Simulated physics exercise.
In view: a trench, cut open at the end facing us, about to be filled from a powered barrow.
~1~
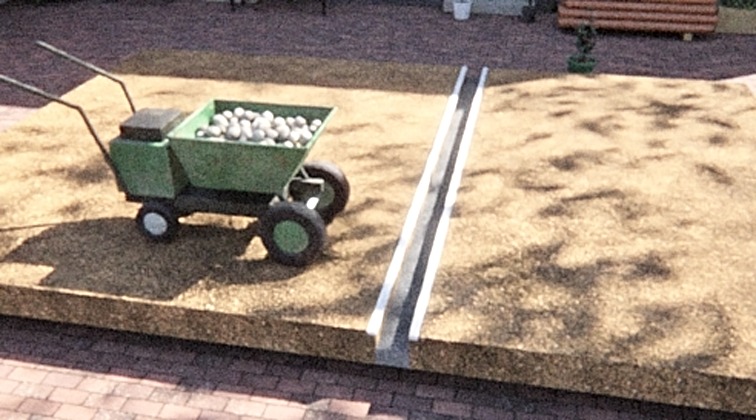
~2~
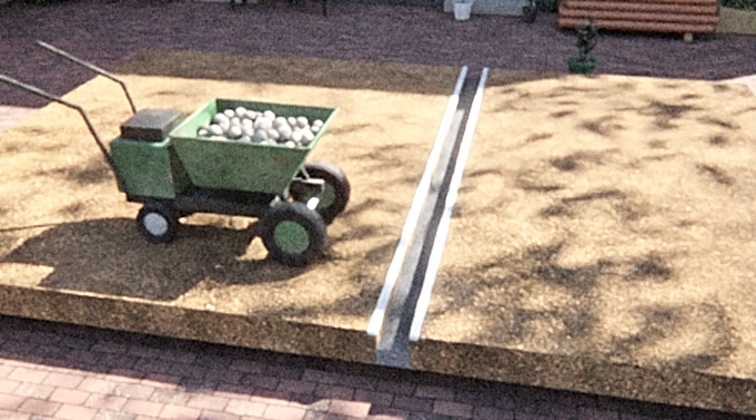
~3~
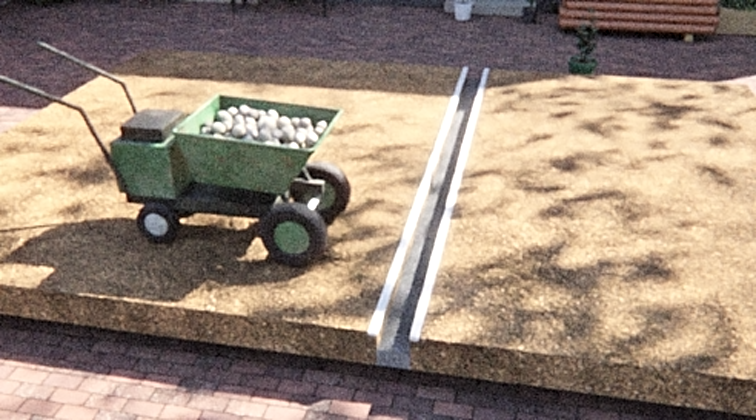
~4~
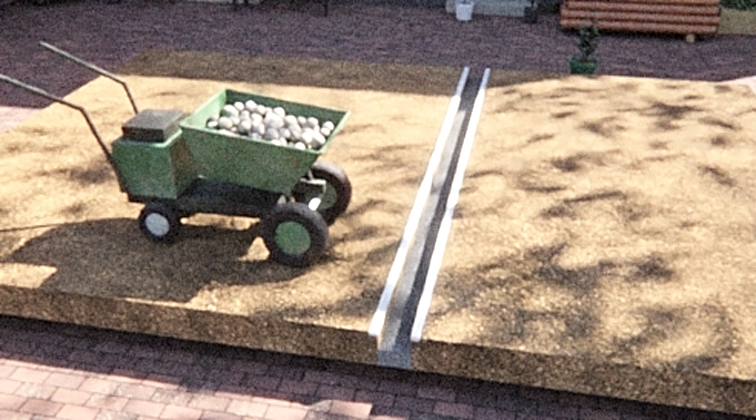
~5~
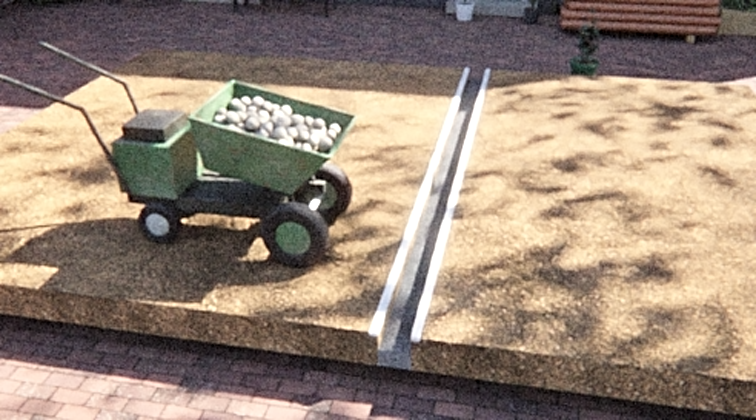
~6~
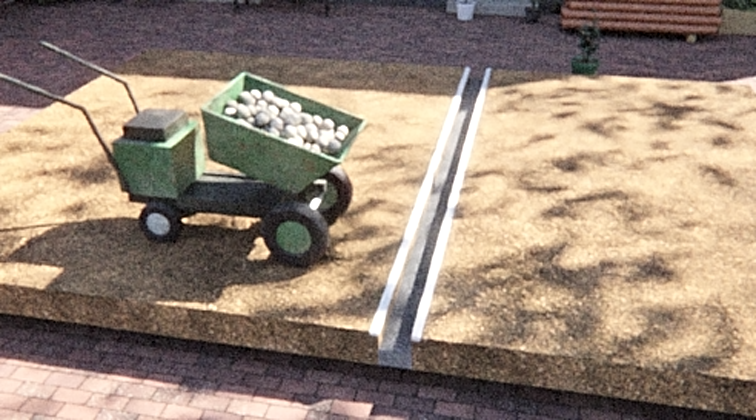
The clip opens on a green powered barrow loaded with rounded grey stones, standing left of a narrow, pale-edged trench across a sandy, raised surface. The barrow's wheels stay put while its skip gradually tilts toward the trench, its back end rising and the stones still inside, until it is clearly slanted.
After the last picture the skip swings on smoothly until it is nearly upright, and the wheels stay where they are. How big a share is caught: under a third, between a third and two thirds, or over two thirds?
Between the edges lies from one third to two thirds of the load.
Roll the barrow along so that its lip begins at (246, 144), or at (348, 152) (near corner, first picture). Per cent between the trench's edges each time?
Roughly 30 per cent, and 10 per cent.
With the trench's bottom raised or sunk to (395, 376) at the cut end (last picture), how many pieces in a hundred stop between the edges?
Near 60 %.
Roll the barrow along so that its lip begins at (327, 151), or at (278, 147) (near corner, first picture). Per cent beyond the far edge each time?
The first gives 60 %, the second 20 %.
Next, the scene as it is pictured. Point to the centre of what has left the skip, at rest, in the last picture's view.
Close to (430, 246).
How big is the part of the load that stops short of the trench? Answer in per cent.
About 10 per cent.
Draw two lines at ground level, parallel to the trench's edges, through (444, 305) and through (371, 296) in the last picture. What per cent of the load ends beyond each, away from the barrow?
The first gives 30 %, the second 100 %.
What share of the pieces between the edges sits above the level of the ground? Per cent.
About 45 per cent.
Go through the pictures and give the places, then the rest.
In the first picture, lip of the skip at (306, 149), level; top of the load at (248, 134), river pebbles; first edge of the trench at (384, 296); far edge at (423, 301), the trench under half as wide as the skip, and about half as deep as wide.
In the second picture, lip of the skip at (308, 150), level; top of the load at (250, 134).
In the third picture, lip of the skip at (313, 152), tipped barely; top of the load at (253, 132).
In the fourth picture, lip of the skip at (321, 154), tipped a little; top of the load at (246, 122).
In the fifth picture, lip of the skip at (329, 158), tipped a little; top of the load at (247, 126).
In the sixth picture, lip of the skip at (339, 163), tipped clearly; top of the load at (256, 121); first edge of the trench at (386, 297); far edge at (425, 302).
Soon, skip tipped steeply; all in the skip.
A while on, skip tipped right over; nearly all in the skip; a small part in or heaped over the trench; a small part falling.
Towards the end, skip tipped right over; about a third in the skip; a stray few short of the trench; about a third in or heaped over the trench; about a third beyond it; a stray few falling.
Finally, skip tipped right over; a small part short of the trench; about half in or heaped over the trench; about half beyond it.
